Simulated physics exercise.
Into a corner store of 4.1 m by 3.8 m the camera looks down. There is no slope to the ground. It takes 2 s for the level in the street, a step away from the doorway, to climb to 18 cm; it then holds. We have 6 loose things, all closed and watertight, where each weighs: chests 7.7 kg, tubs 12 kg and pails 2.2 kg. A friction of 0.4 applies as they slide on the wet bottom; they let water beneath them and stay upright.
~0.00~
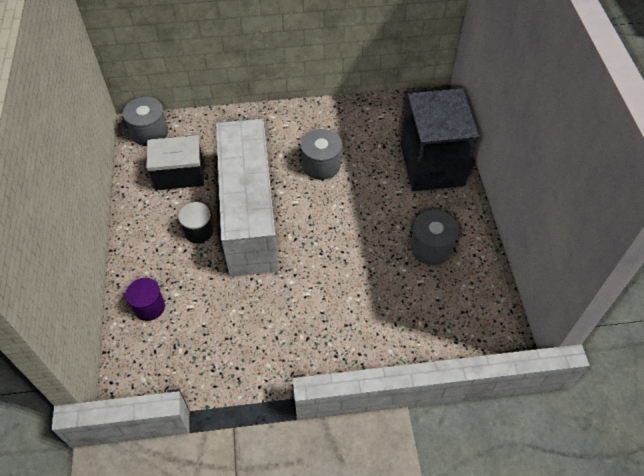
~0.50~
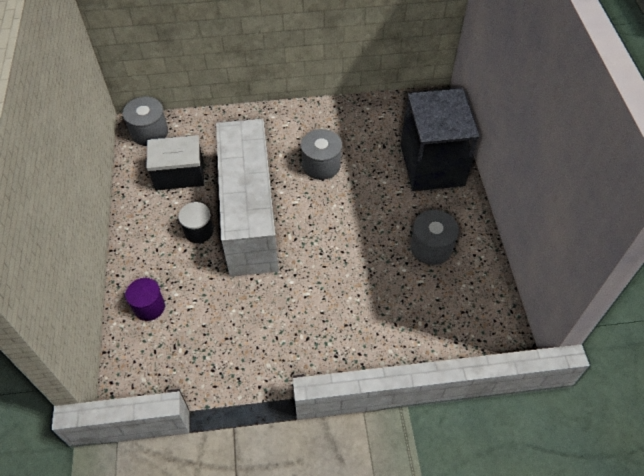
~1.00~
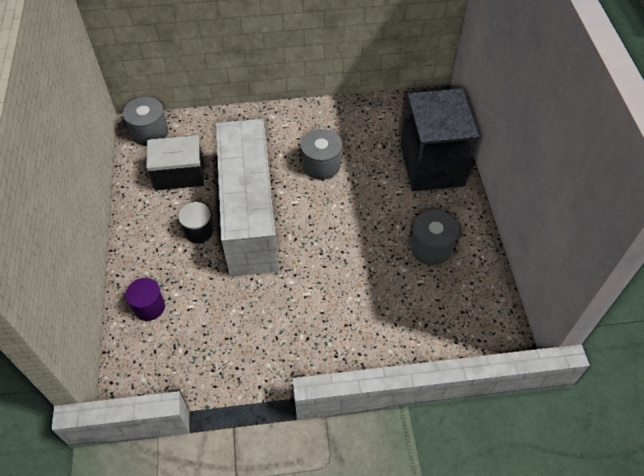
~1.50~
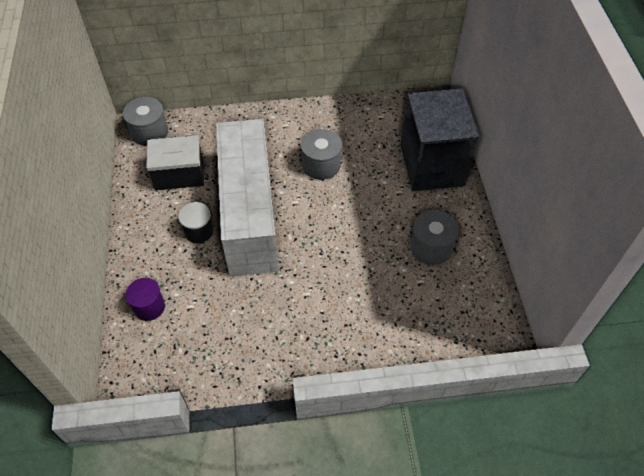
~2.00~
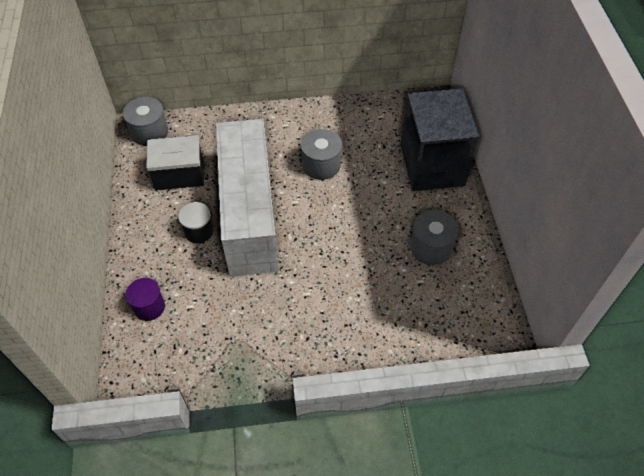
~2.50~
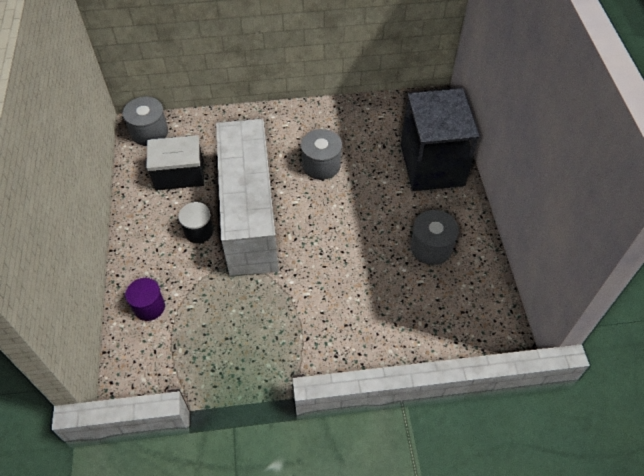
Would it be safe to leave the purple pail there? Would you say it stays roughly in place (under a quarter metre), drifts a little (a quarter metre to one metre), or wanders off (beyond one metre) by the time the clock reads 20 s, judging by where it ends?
I would say it wanders off.
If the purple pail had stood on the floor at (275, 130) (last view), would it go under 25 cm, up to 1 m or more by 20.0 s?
By then it winds up well off.
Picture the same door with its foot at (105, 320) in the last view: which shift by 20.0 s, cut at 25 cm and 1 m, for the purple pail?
Then the purple pail is swept a long way.
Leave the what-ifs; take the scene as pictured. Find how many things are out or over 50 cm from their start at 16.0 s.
6.
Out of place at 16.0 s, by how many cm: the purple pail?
It is about 300 cm out of place by then.
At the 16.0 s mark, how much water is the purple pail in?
10 cm, roughly.
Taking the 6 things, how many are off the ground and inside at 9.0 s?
At that time, 4.
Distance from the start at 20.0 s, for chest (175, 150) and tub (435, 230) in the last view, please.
Net displacement, in order: 200 cm; 120 cm.
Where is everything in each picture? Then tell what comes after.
In the first frame, the purple pail at (143, 292) rests on the ground; water covers 0.0 m2; 0 of 6 have shifted.
In the second frame, the purple pail at (143, 292), on the bottom; water covers 0.0 m2; 0 of 6 have shifted.
In the third frame, the purple pail at (143, 292) rests on the ground; 0.0 m2 under water; 0 of 6 have shifted.
In the fourth frame, the purple pail at (143, 292) rests on the ground; 0.0 m2 under water; 0 of 6 have shifted.
In the fifth frame, the purple pail at (143, 292), on the bottom; water covers 0.4 m2; 0 of 6 have shifted.
In the sixth frame, the purple pail at (143, 292), on the bottom; water covers 1.4 m2; 0 of 6 have shifted.
After 4.0 s the purple pail is near (115, 239), 0.7 m from its start, afloat; 2 afloat.
After 9.0 s the purple pail is near (294, 137), 2.4 m from its start, afloat; 4 afloat.
After 16.0 s the purple pail is near (339, 106), 3.0 m from its start, afloat; 6 afloat.
After 20.0 s the purple pail is near (322, 231), 1.8 m from its start, afloat; 6 afloat.
